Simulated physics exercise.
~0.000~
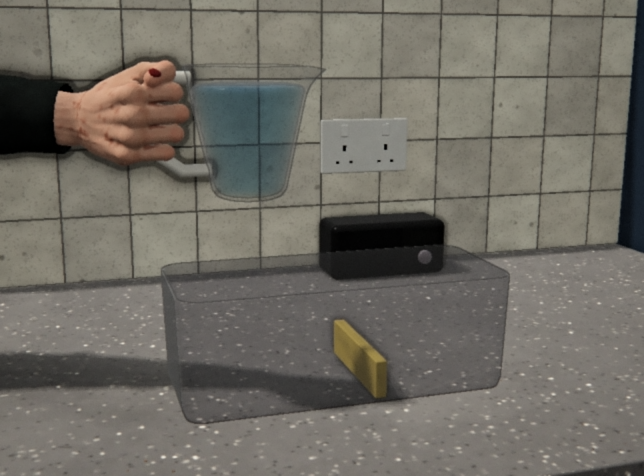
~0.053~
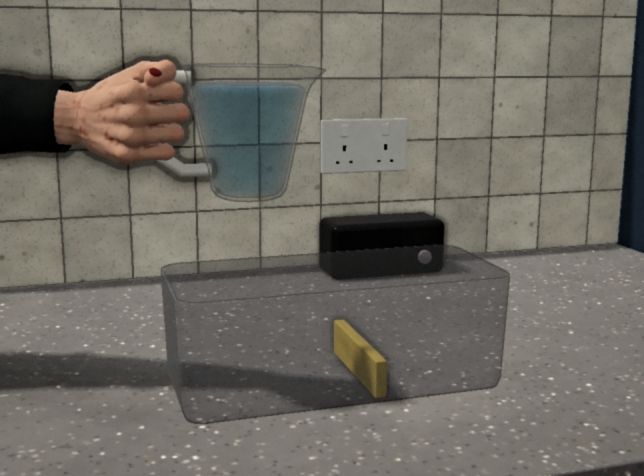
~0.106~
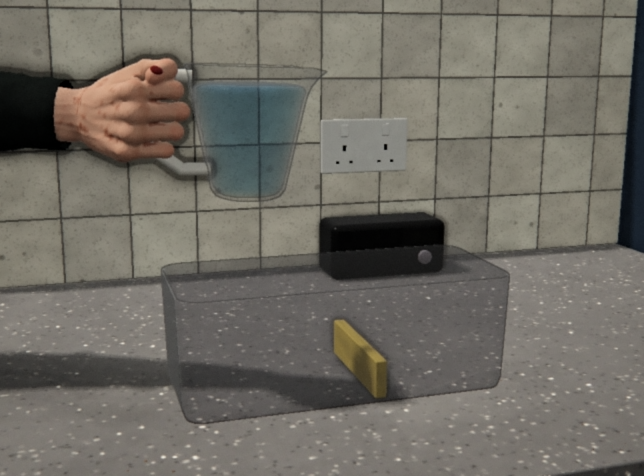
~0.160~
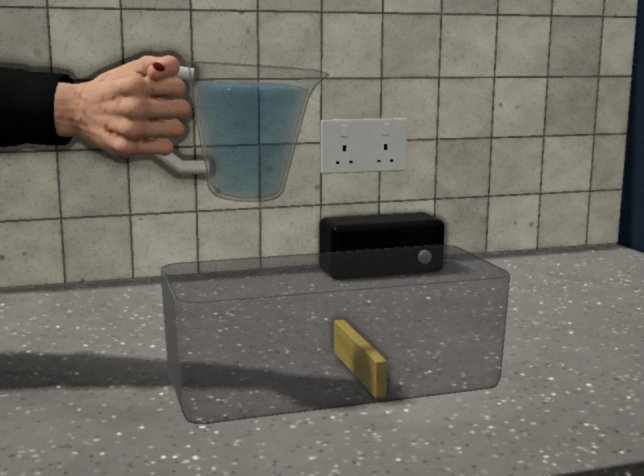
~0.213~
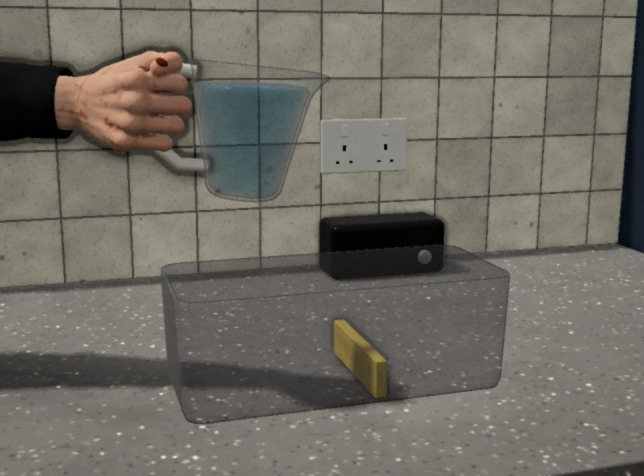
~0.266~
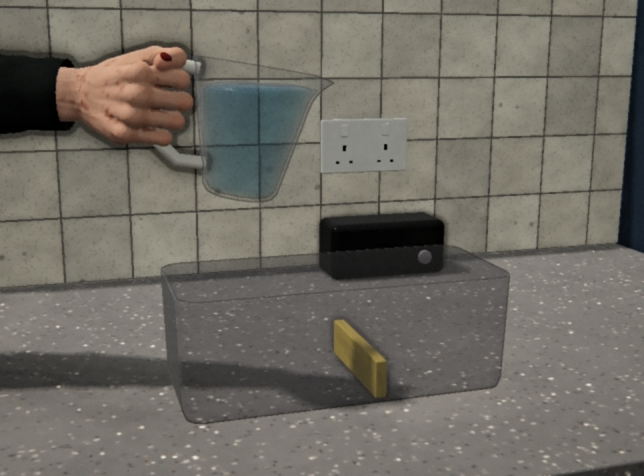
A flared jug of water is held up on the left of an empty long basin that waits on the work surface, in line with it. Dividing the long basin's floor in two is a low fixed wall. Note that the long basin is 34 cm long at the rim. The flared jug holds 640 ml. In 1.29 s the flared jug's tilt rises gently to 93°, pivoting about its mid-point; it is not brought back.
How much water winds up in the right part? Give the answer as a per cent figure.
About 93 per cent.
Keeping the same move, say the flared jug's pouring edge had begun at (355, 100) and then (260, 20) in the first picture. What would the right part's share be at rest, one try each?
Respectively 95 and 25 %.
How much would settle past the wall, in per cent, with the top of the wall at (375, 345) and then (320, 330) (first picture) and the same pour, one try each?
Respectively close to 70 and 100 %.
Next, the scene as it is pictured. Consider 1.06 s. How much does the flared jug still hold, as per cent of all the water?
Close to 30 in a hundred.
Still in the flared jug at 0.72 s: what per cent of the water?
Around 80 percent.
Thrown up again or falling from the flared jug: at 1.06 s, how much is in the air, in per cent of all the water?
16 per cent or so.
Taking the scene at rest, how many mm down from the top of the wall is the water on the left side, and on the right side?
Left: Roughly 38 mm; right: Roughly 6 mm.
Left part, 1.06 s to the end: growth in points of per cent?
Around 6 in a hundred.
After 0.72 s the tilt is 55° and 79 per cent is still to pour, 0 is left of the wall and 4 right of it.
After 1.06 s the tilt is 86° and 30 per cent is still to pour, 1 is left of the wall and 52 right of it.
After 1.41 s the tilt is 93° and 2 per cent is still to pour, 5 is left of the wall and 90 right of it.
After 1.79 s the tilt is 93° and 0 per cent is still to pour, 7 is left of the wall and 93 right of it.
In the end 7 per cent lies left of the wall, 93 right of it and 1 outside.
